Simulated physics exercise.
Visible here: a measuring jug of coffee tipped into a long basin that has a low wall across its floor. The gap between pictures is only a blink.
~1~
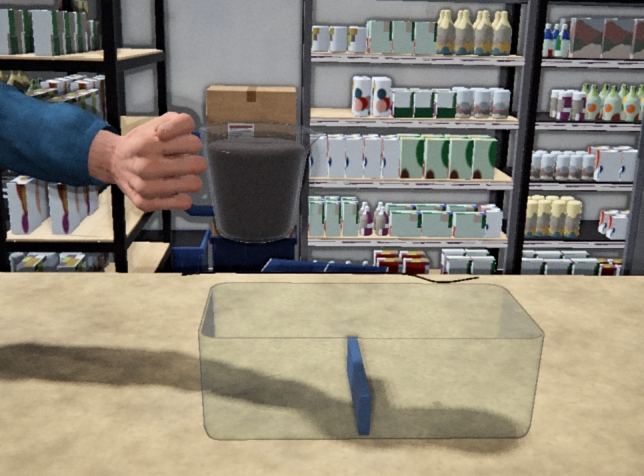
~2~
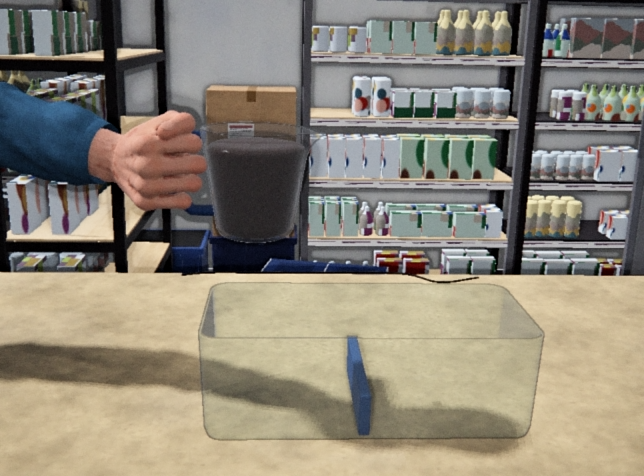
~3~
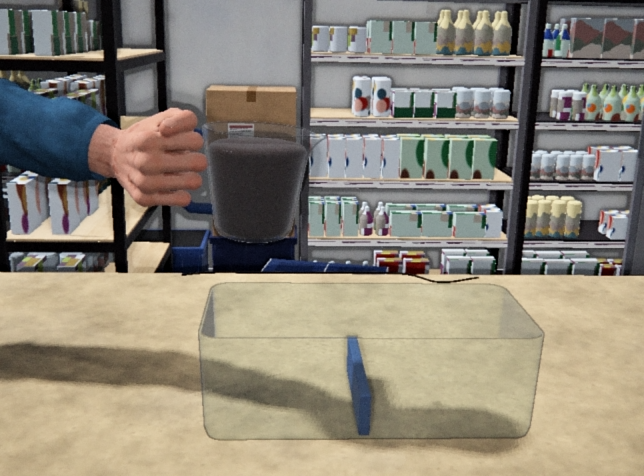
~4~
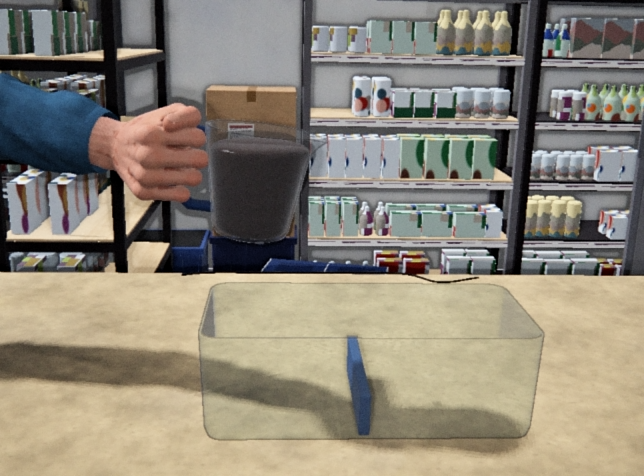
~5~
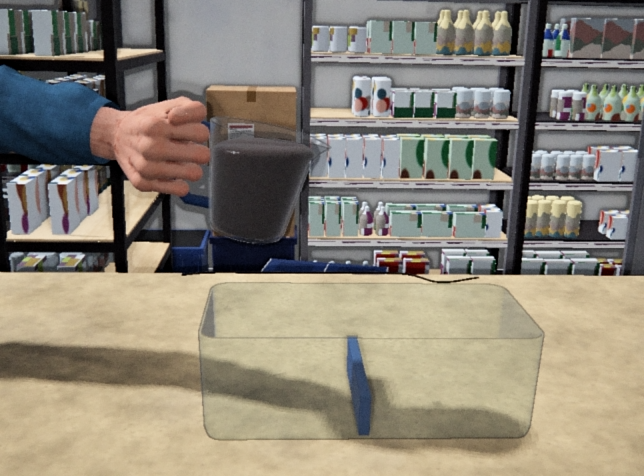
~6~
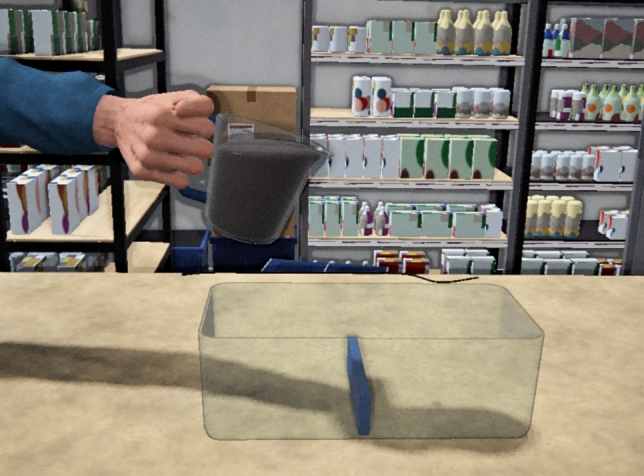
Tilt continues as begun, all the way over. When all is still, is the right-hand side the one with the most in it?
Yes, the right side has the most.
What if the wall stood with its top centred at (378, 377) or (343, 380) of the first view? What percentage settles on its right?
In order, some 45 and 80 in a hundred.
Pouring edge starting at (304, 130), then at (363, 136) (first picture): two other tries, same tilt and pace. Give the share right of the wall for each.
Close to 45 in a hundred, and close to 95 in a hundred.
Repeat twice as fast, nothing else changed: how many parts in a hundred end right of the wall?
It comes to some 40 per cent.
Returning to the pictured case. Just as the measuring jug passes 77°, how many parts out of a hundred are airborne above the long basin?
Around 25 in a hundred.
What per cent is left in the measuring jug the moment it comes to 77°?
Some 60 in a hundred has yet to spill out.
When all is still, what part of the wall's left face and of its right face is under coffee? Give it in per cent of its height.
Left: 10 %. Right: 30 %.
A moment on, the tilt is 77° and 60 per cent is still to pour, 0 is left of the wall and 17 right of it.
Next, the tilt is 114° and 5 per cent is still to pour, 18 is left of the wall and 70 right of it.
Then the tilt is 121° and 0 per cent is still to pour, 28 is left of the wall and 71 right of it.
Later the tilt is 121° and 0 per cent is still to pour, 28 is left of the wall and 71 right of it.
At rest 28 per cent lies left of the wall, 71 right of it and 1 outside.
